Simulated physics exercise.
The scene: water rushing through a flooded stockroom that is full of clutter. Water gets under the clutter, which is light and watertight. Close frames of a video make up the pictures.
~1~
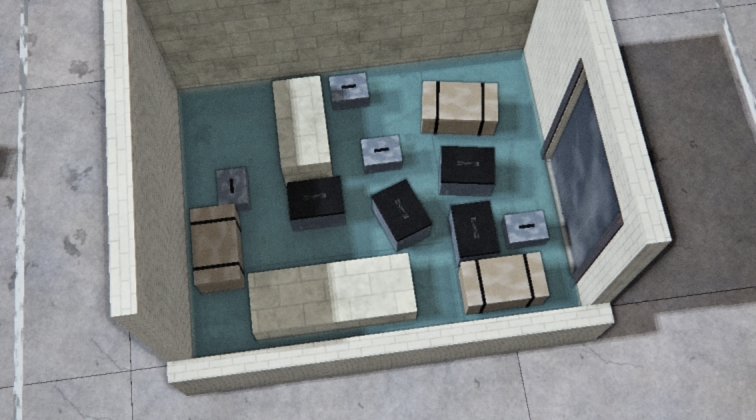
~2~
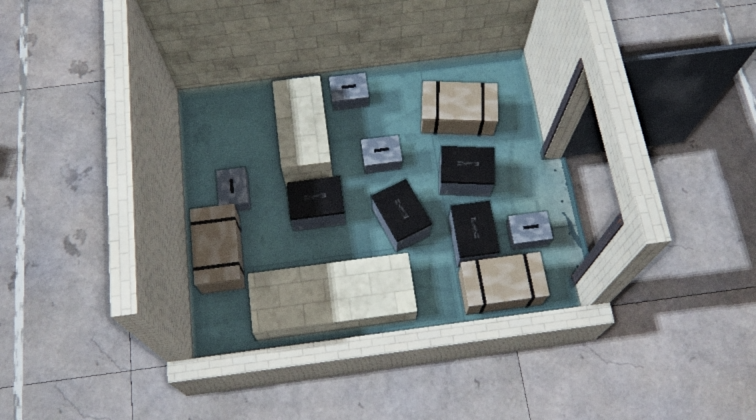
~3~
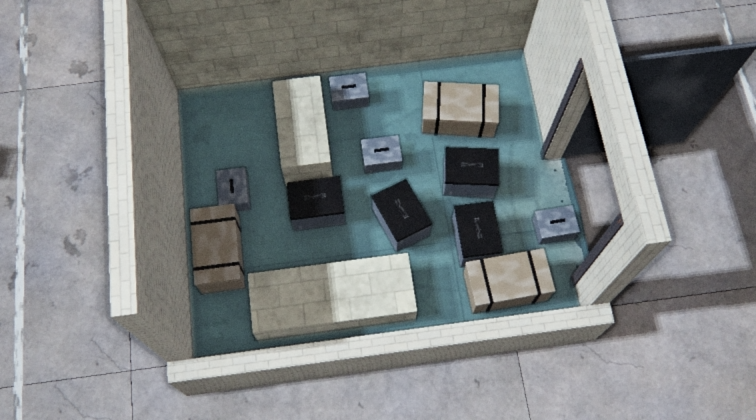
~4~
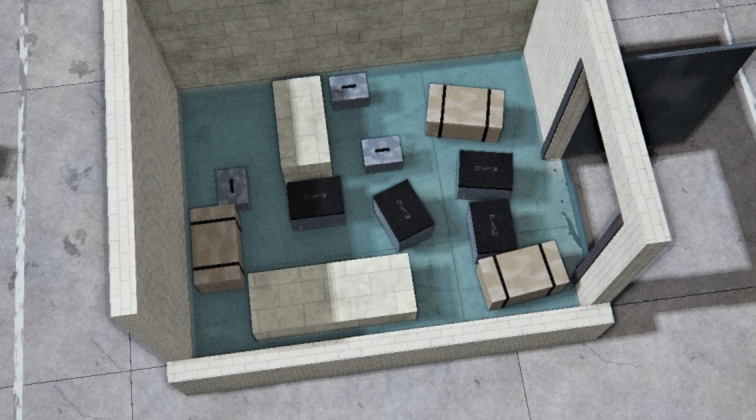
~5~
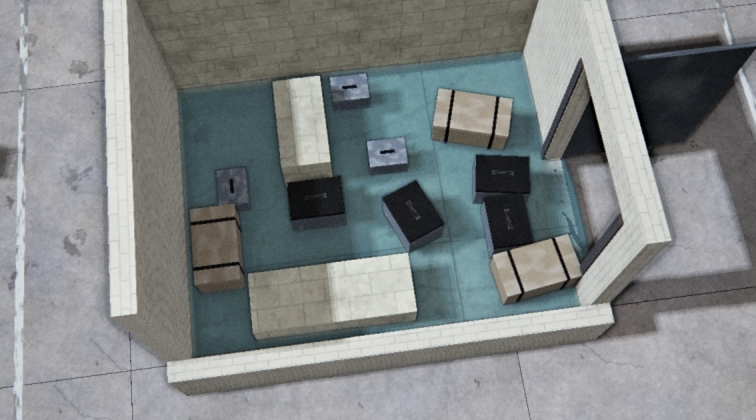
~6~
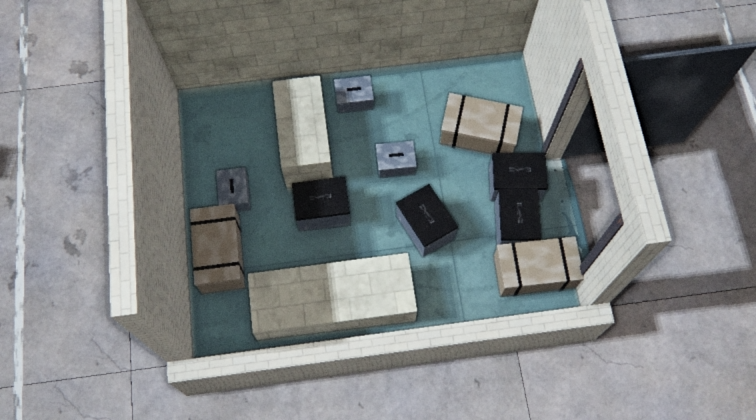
To begin with, dark, grey and strapped tan boxes sit among pale blocks in a flooded, walled room as a dark door on the right swings open. A small grey box shifts right and disappears from view, then dark and tan boxes drift rightward, bunching near the doorway, while the pale blocks stay put.
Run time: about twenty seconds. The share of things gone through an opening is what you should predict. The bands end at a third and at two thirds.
My guess is that the bulk, two thirds or beyond, is carried off.
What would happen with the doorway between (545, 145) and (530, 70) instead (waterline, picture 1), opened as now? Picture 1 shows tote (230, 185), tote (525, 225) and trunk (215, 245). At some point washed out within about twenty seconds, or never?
In the order given, it's remains behind, escaped, remains behind.
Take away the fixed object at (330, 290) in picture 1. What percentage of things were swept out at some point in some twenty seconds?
My guess is close to 70 per cent of them.
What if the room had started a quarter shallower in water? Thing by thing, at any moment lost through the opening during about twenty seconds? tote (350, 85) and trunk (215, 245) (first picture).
As listed: Still in, no.
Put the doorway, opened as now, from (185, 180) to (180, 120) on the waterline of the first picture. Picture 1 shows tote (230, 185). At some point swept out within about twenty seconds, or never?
Answer: Yes.
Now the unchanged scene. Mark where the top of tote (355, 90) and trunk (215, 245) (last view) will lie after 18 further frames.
Expect the tops close to (400, 142) and (260, 253).
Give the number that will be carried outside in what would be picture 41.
The answer here is 8.
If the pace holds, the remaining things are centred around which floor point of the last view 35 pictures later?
The average lies close to (431, 209).
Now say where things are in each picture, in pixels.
A chest at (468, 164) floats; a chest at (475, 228) floats; 0 of 11 have shifted, in the first frame.
A chest at (468, 164), afloat; a chest at (475, 228), afloat; 1 of 11 have shifted, in the second frame.
A chest at (472, 165) floats, close to its start; a chest at (478, 228) floats, close to its start; 2 of 11 have shifted, in the third frame.
A chest at (486, 169) floats, close to its start; a chest at (493, 226) floats, close to its start; 5 of 11 have shifted, in the fourth frame.
A chest at (503, 173) floats, a stride from its start; a chest at (509, 220), afloat, a stride from its start; 7 of 11 have shifted, in the fifth frame.
A chest at (520, 170), afloat, a stride from its start; a chest at (520, 213) floats, a stride from its start; 9 of 11 have shifted, in the sixth frame.
A moment on, 4 of 11 are out; 7 afloat.
Next, 8 of 11 are out; 3 afloat.
Later, 8 of 11 are out; 3 afloat.
In the end, 9 of 11 are out; 1 afloat.
